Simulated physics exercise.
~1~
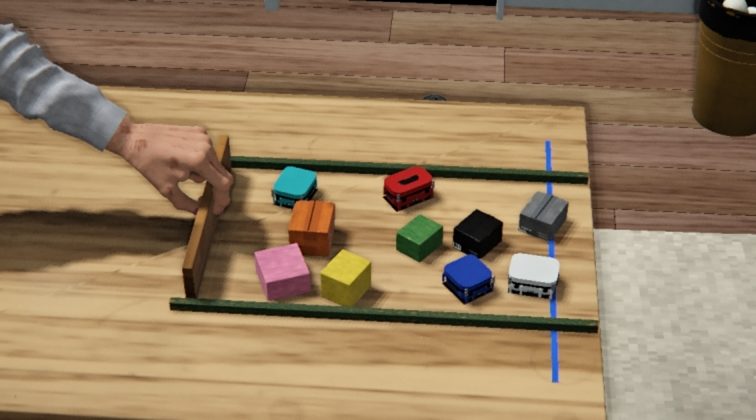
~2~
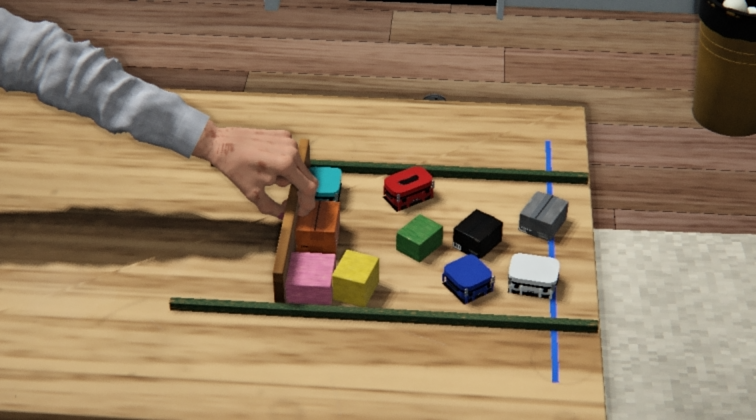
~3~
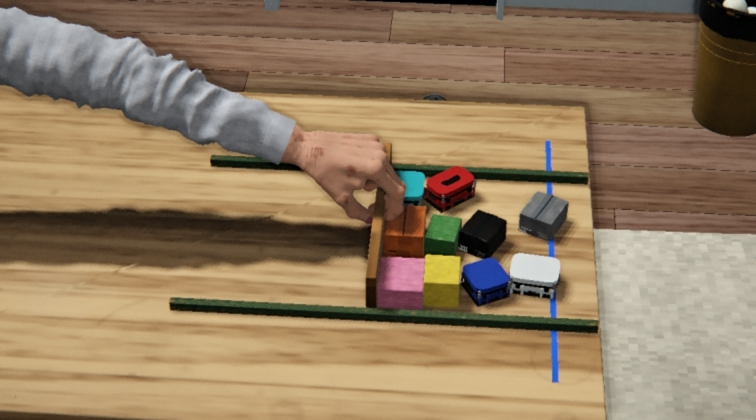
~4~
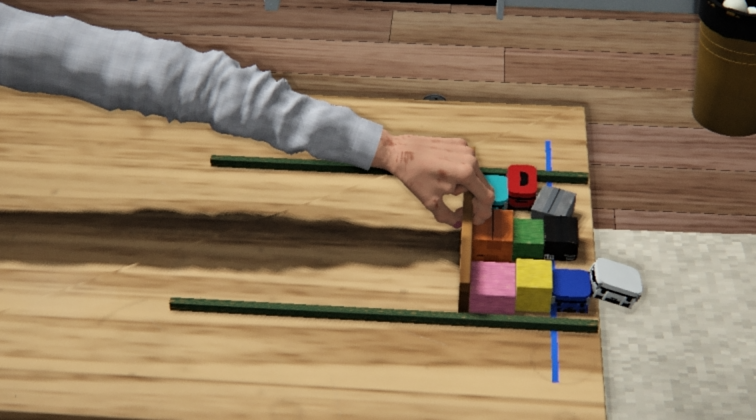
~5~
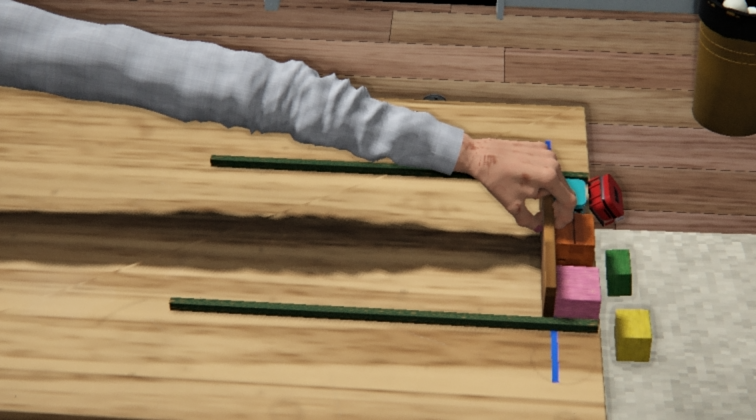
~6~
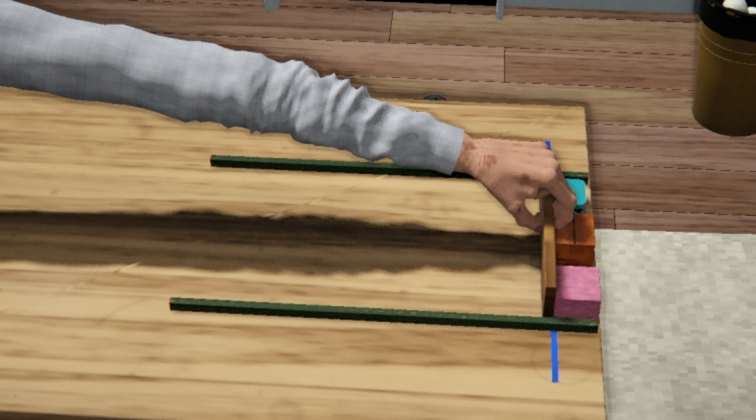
On a wooden tabletop, a hand pushes a board rightward between rails, shoving seven small items off the edge and leaving three.
